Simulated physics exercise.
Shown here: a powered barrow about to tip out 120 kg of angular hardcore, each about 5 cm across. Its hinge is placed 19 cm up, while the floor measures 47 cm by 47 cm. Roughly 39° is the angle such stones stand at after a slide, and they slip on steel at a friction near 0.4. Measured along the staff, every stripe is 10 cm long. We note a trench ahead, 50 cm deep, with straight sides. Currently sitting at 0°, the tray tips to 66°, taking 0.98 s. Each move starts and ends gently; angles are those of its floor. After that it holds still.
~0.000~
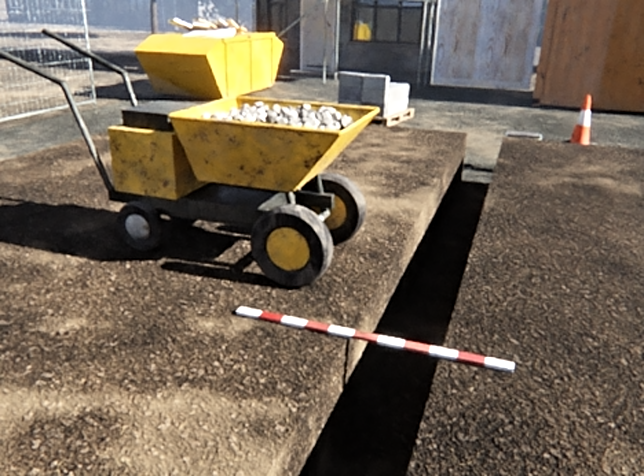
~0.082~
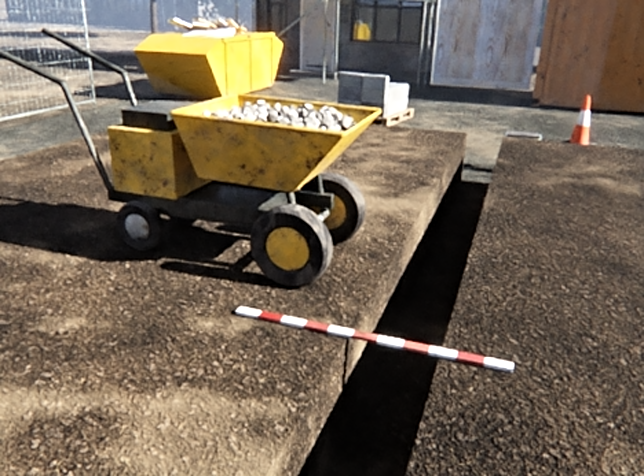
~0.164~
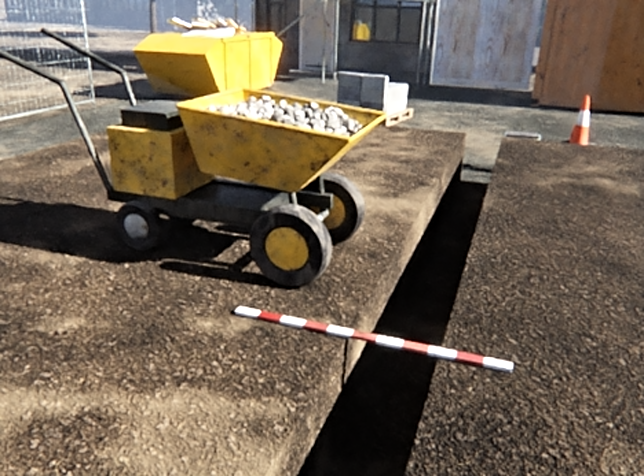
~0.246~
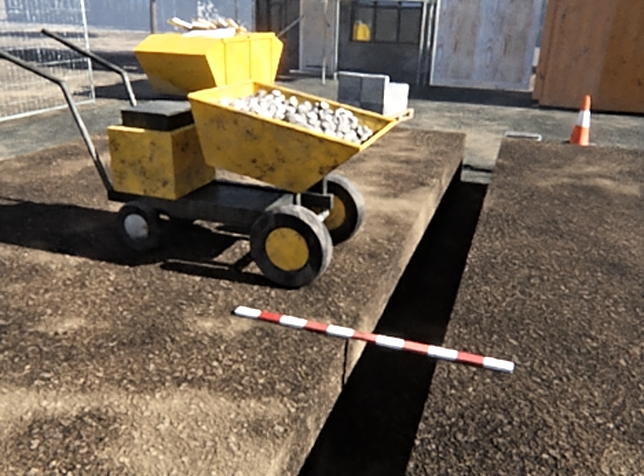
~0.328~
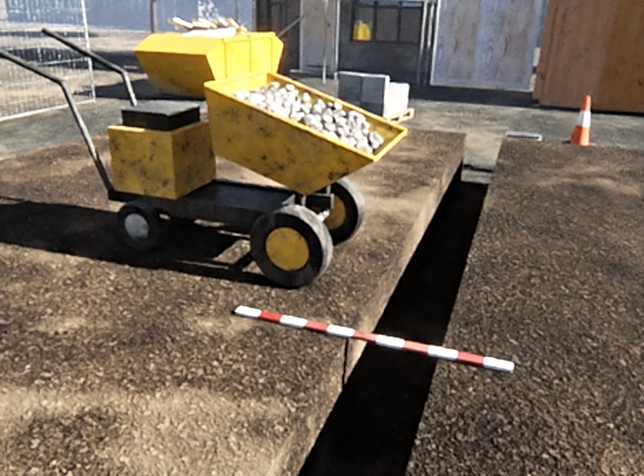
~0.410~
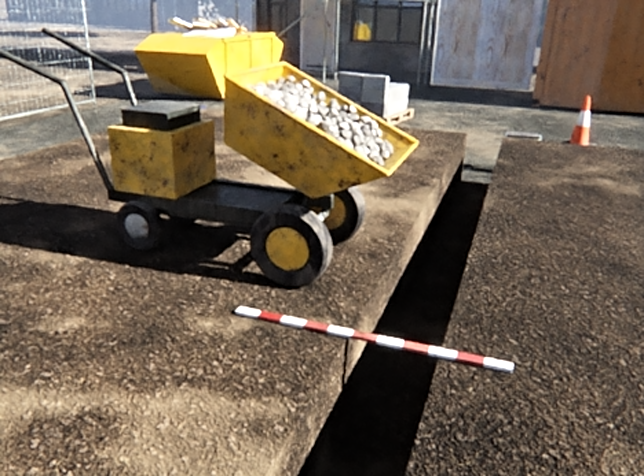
A yellow powered barrow loaded with pale stones stood beside a straight trench, and its tray slowly tilted down toward the right, gradually picking up speed, while the wheels and red-and-white staff stayed still.
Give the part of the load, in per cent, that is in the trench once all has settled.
Close to 47 in a hundred.
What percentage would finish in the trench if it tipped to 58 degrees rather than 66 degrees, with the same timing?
Then about 20 per cent.
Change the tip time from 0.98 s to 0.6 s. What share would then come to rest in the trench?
Near 35 per cent.
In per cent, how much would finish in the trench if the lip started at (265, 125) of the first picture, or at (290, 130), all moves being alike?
Roughly 65 in a hundred from the first, 75 in a hundred from the second.
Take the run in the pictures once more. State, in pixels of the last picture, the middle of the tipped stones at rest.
Look at roughly (438, 360).
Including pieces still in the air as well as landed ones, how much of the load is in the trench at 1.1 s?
Some 10 per cent.
After 0.7 s the floor is at 56°; 100 % in the tray; the foremost stones are at (426, 211).
After 1.1 s the floor is at 66°; 82 % in the tray, 10 % in the trench, 8 % past the trench; the foremost stones are at (501, 310).
After 1.4 s the floor is at 66°; 52 % in the tray, 21 % in the trench, 28 % past the trench; the foremost stones are at (587, 295).
After 3.4 s the floor is at 66°; 26 % in the tray, 47 % in the trench, 27 % past the trench; the foremost stones are at (622, 293).
